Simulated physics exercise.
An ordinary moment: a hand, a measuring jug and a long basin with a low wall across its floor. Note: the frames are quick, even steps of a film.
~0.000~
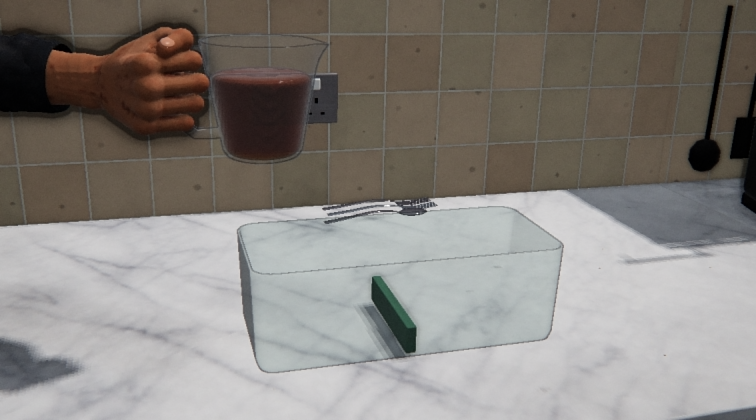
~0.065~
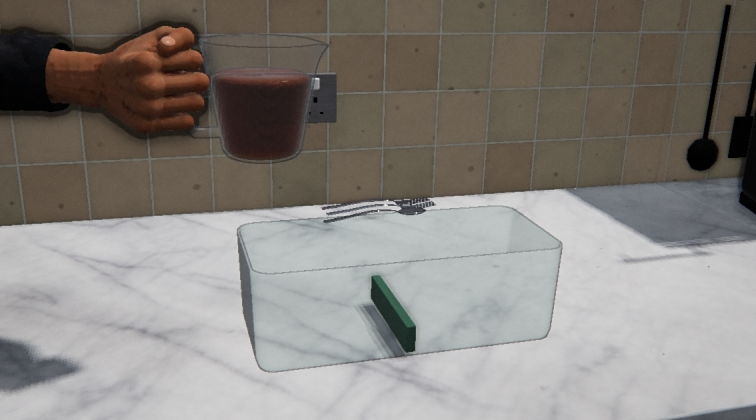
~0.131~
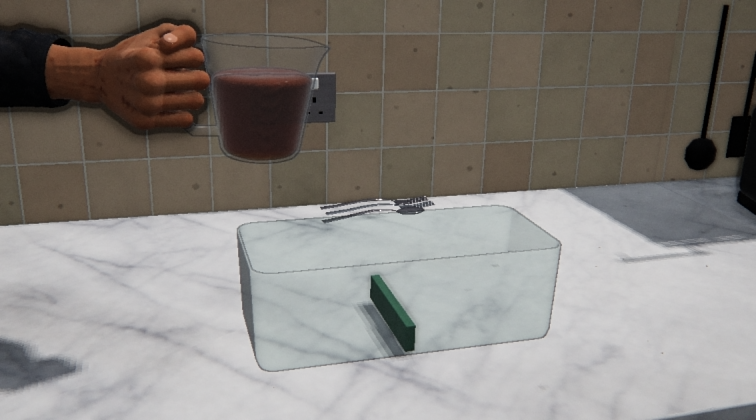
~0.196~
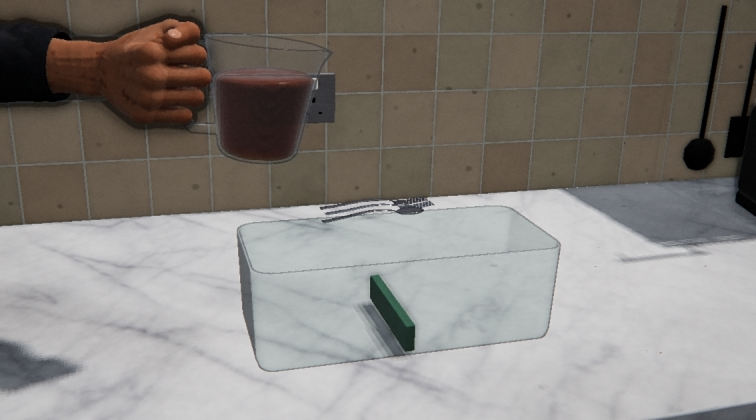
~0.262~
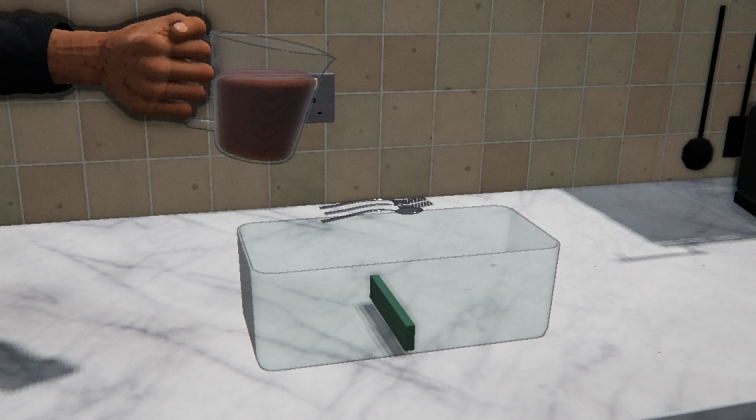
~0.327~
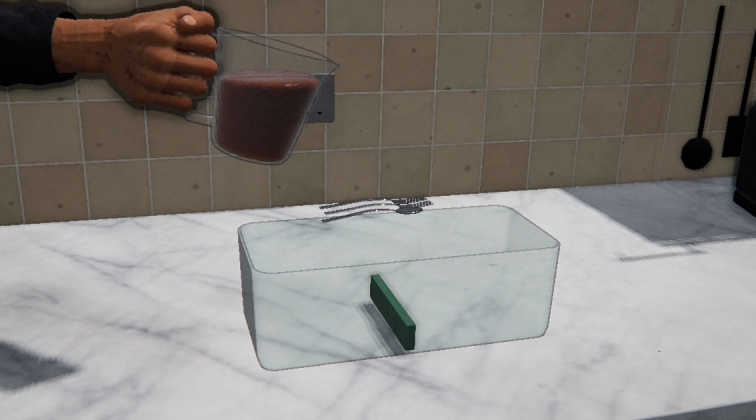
On a marble kitchen counter, a hand slowly tilts a glass jug of reddish-brown liquid rightward above a clear, low-walled basin.
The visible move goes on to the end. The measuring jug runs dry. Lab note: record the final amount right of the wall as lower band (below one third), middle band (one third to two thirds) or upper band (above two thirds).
Sits mid-range.
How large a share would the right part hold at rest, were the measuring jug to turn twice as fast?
It comes to about 20 per cent.
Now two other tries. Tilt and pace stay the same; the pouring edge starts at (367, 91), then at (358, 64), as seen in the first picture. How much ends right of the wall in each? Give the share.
It comes to 75 % the first time and 75 % the second.
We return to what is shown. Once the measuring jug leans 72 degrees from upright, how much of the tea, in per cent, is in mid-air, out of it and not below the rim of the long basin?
It's close to 20 percent.
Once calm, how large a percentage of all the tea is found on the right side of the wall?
Roughly 45 per cent.
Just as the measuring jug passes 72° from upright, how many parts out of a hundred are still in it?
It still holds close to 75 per cent at that lean.
A moment on, the measuring jug is tipped part way and 75 per cent is still to pour, 2 is left of the wall and 2 right of it.
Next, the measuring jug is tipped right over and 8 per cent is still to pour, 36 is left of the wall and 42 right of it.
Then the measuring jug is tipped right over and 0 per cent is still to pour, 55 is left of the wall and 44 right of it.
Later the measuring jug is tipped right over and 0 per cent is still to pour, 55 is left of the wall and 44 right of it.
At rest 55 per cent lies left of the wall, 44 right of it and 1 outside.
